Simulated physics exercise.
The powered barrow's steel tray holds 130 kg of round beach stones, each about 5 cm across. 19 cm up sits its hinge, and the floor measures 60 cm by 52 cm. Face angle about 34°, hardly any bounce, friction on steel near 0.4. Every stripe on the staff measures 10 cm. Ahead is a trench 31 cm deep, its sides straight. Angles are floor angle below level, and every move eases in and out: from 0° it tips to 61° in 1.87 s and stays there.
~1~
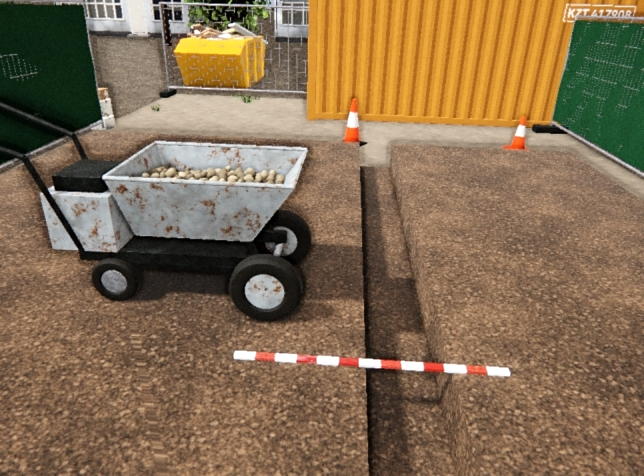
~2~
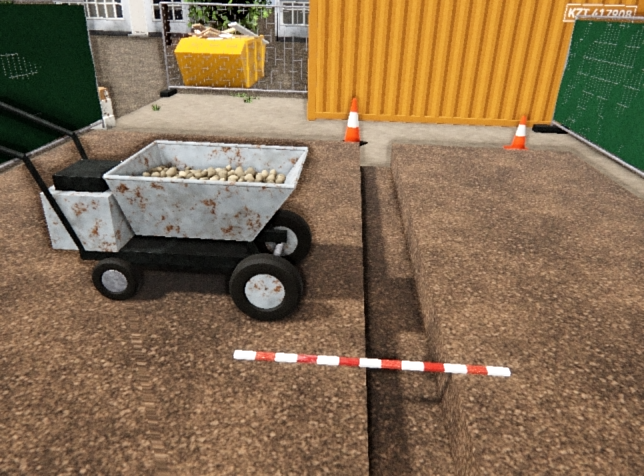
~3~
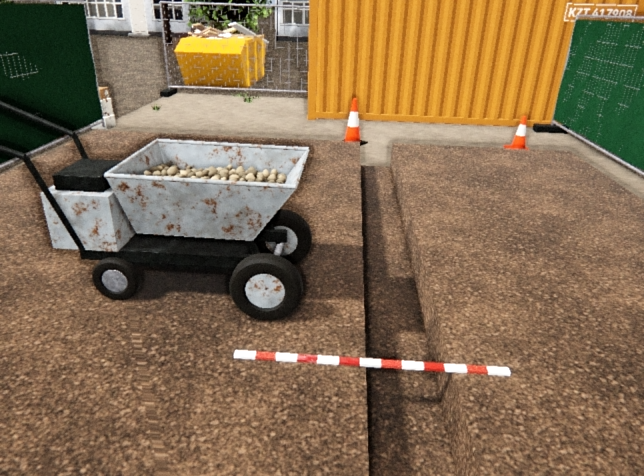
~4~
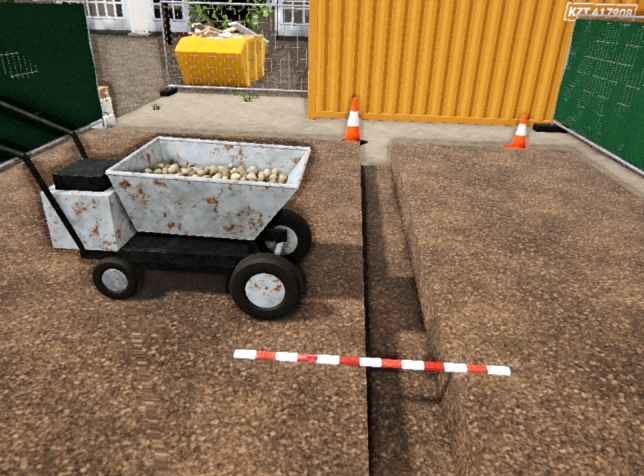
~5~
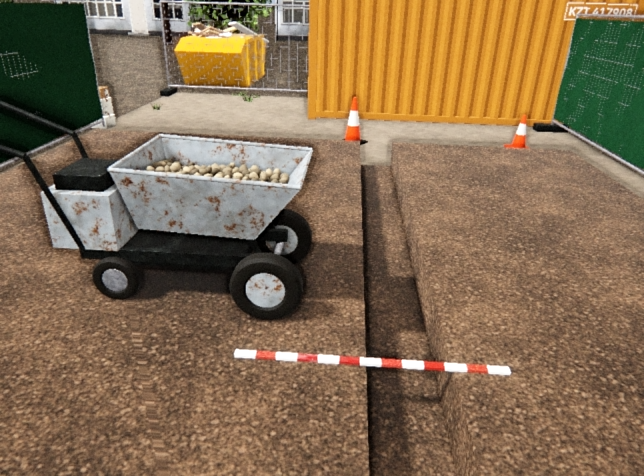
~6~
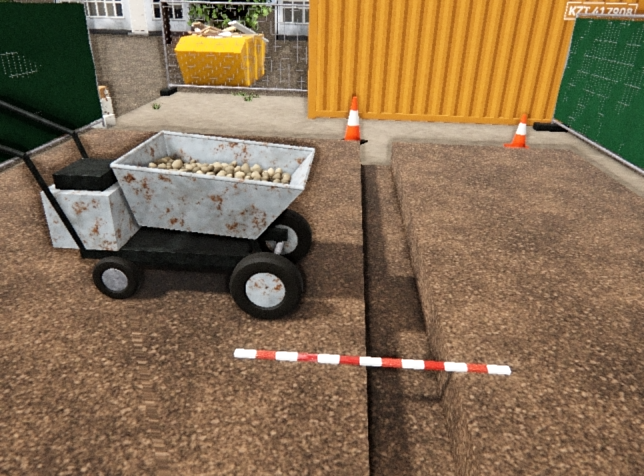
A rusty grey tray of round stones on a wheeled barrow tilts slightly toward the right.
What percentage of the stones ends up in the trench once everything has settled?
About 77 per cent.
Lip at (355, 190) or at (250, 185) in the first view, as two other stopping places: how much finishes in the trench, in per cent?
First spot about 30, second spot about 70 per cent.
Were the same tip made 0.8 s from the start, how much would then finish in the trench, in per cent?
It would be near 60 percent.
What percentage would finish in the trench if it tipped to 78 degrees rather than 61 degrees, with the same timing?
In that case around 90 percent.
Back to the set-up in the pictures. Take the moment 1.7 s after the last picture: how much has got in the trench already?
About 30 per cent by then.
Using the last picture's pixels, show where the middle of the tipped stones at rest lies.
Their middle ends up near (398, 328).
Then, 1.1 s after the last picture the floor is at 51°, 100 % in the tray; the foremost stones are at (362, 227).
Then, 1.7 s after the last picture the floor is at 61°, 70 % in the tray, 29 % in the trench, 1 % past the trench; the foremost stones are at (445, 292).
Then, 2.0 s after the last picture the floor is at 61°, 47 % in the tray, 48 % in the trench, 4 % past the trench; the foremost stones are at (490, 290).
Then, 4.0 s after the last picture the floor is at 61°, 19 % in the tray, 77 % in the trench, 5 % past the trench; the foremost stones are at (509, 288).
